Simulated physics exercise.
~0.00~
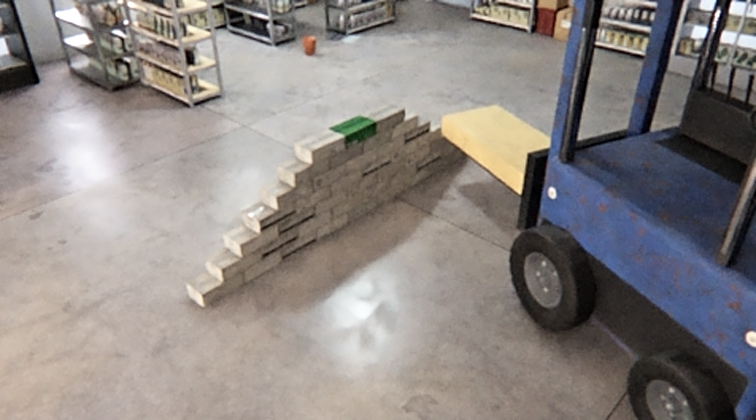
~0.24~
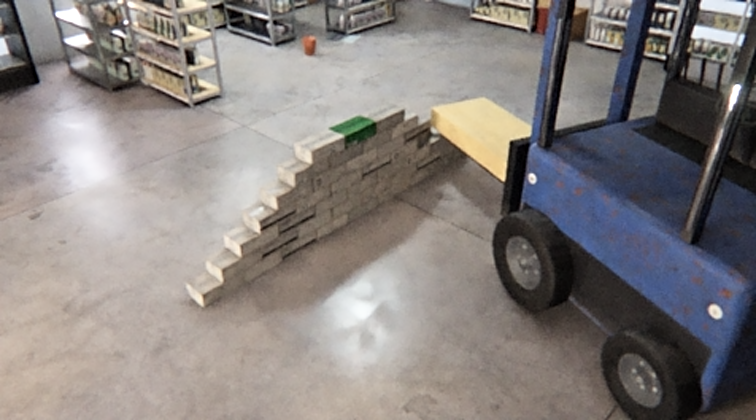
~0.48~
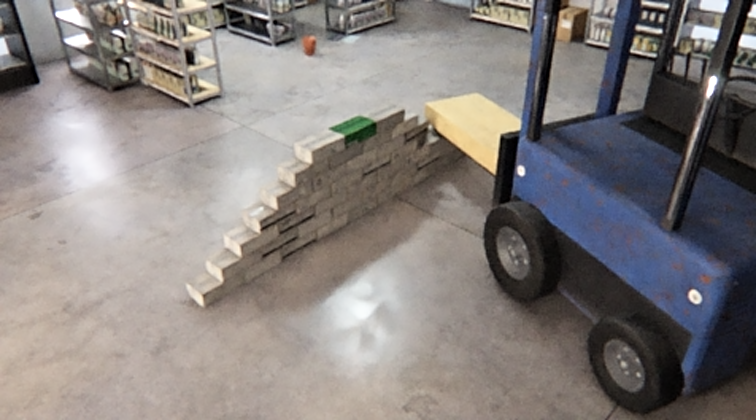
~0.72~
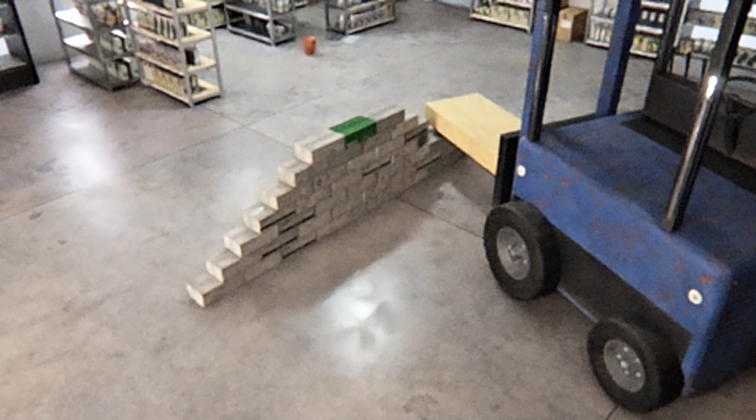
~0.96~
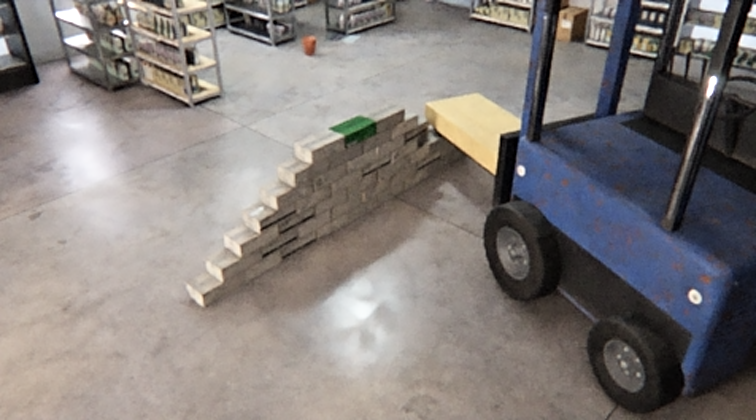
In a warehouse, a blue forklift nudges a yellow block against a stepped wall that stays standing.
